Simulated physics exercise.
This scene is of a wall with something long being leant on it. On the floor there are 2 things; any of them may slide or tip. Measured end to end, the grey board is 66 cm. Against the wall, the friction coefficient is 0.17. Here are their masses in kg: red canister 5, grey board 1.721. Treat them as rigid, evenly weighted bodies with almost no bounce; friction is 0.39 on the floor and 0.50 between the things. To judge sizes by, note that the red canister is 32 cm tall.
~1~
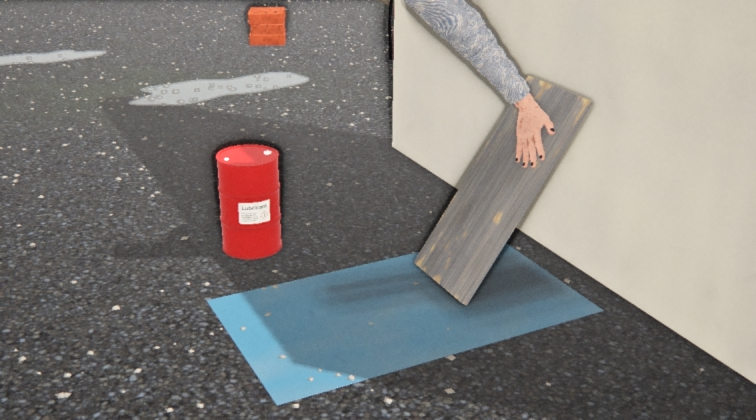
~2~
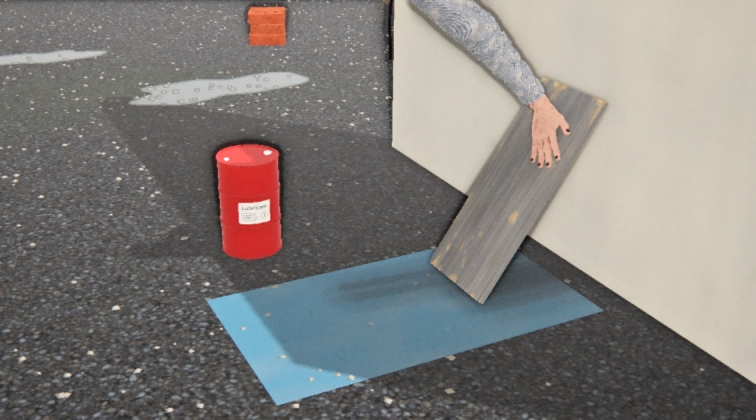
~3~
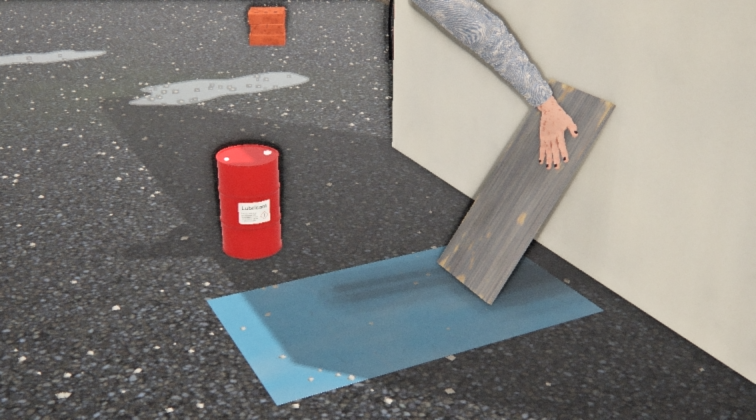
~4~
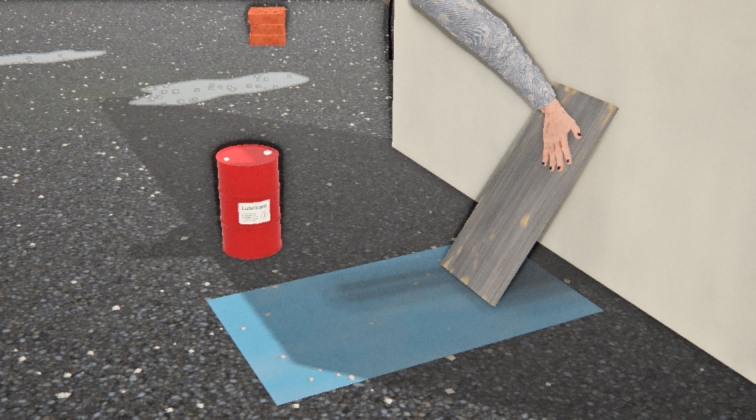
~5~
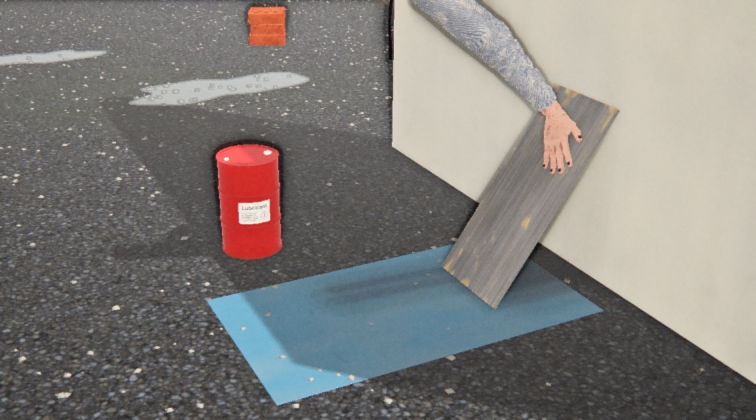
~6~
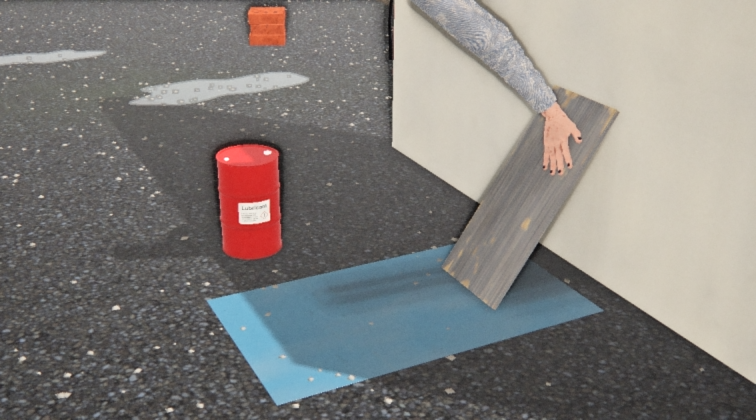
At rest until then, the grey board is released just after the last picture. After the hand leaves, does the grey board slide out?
No, it stays up.
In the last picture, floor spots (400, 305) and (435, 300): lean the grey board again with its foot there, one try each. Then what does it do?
At first it fails to stay, and the next time it fails to stay.
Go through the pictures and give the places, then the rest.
In the first frame, 11 cm still to go; grey board (499, 187); red canister (250, 201).
In the second frame, 5 cm still to go; grey board (514, 187); red canister (250, 201).
In the third frame, 3 cm still to go; grey board (522, 188); red canister (250, 201).
In the fourth frame, 1 cm still to go; grey board (525, 190); red canister (250, 201).
Propped up under the hand; grey board (526, 193); red canister (250, 201), in the fifth frame.
Propped up under the hand; grey board (526, 194); red canister (250, 201), in the sixth frame.
Then, 0.40 s past the last view, nothing moves.
Then, 0.90 s past the last view, grey board resting near (526, 194).
Finally, both still in place (within 10 cm). Final places as that camera would see them, grey board near (526, 194). The board holds.
